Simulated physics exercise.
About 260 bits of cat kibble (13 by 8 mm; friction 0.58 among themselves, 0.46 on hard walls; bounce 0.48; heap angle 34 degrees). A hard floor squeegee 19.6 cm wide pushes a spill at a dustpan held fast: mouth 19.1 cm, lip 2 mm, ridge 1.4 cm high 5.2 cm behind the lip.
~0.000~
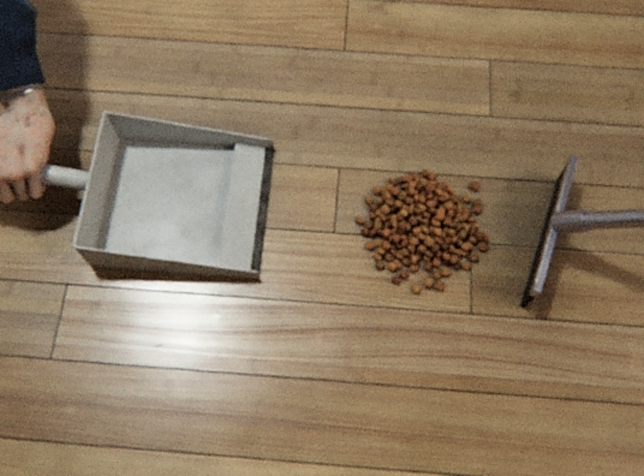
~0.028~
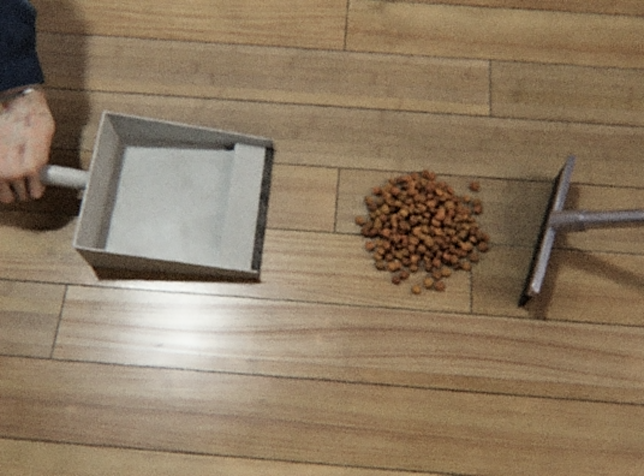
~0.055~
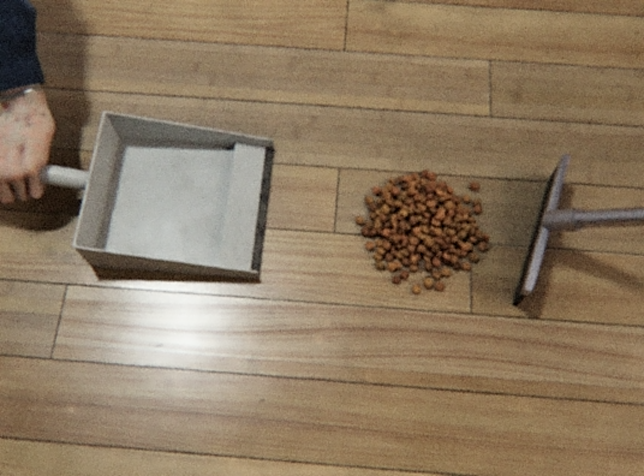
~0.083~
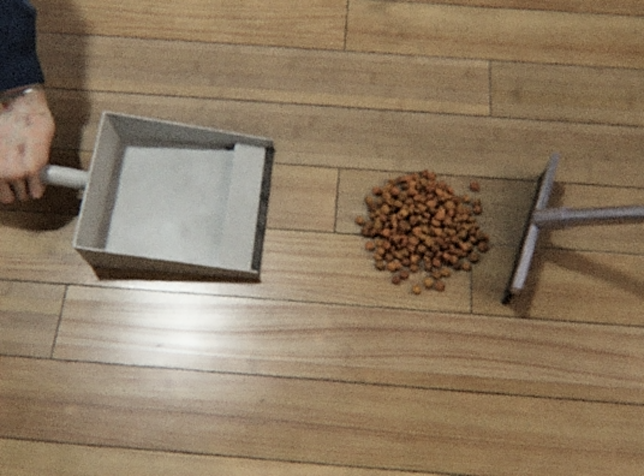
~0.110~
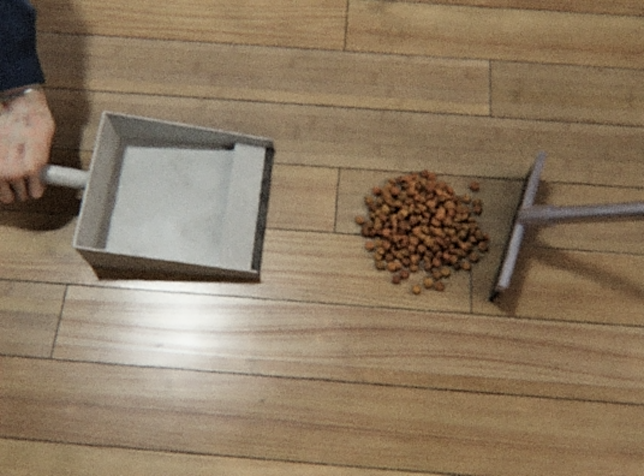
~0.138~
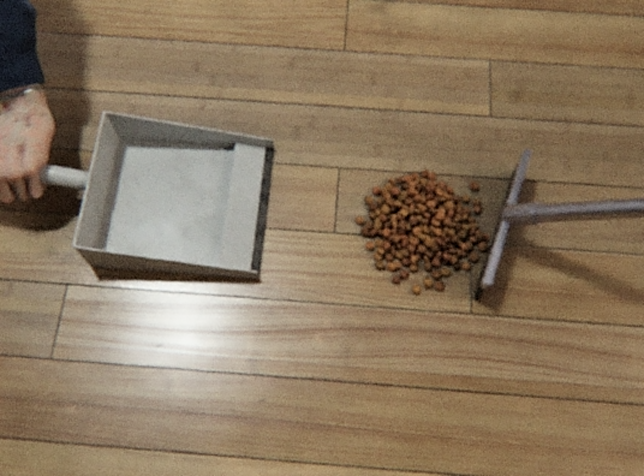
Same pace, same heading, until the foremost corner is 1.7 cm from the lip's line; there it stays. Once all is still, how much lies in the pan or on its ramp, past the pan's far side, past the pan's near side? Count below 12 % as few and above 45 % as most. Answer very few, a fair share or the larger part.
In the pan or on its ramp: A fair share; past the pan's far side: A fair share; past the pan's near side: Very few.
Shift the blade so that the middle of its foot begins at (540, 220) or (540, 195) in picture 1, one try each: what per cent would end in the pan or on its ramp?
Some 30 and 25 per cent.
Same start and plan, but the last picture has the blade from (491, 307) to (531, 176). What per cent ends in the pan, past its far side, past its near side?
Pan 0, far 0, near 15.
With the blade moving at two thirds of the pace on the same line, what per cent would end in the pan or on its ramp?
Then about 20 per cent.
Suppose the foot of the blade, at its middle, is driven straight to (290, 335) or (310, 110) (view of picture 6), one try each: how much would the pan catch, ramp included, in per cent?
Some 0 and 10 per cent.
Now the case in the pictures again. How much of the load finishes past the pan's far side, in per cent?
Roughly 15 per cent.
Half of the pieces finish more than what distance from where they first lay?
Some 20 cm.
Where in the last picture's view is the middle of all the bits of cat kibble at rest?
Around (279, 186).
Then, at 0.34 s, middle of the blade 17 cm from the lip; 0 % over the lip, far side 0 %, near side 0 %.
After 0.47 s, middle of the blade 8 cm from the lip; 0 % over the lip, far side 10 %, near side 5 %.
After 0.73 s, middle of the blade 4 cm from the lip; 25 % over the lip, far side 15 %, near side 5 %.
By 1.2 s all is still; pan 30 %, far side 15 %, near side 5 %, in front of the lip or behind the blade 55 %.
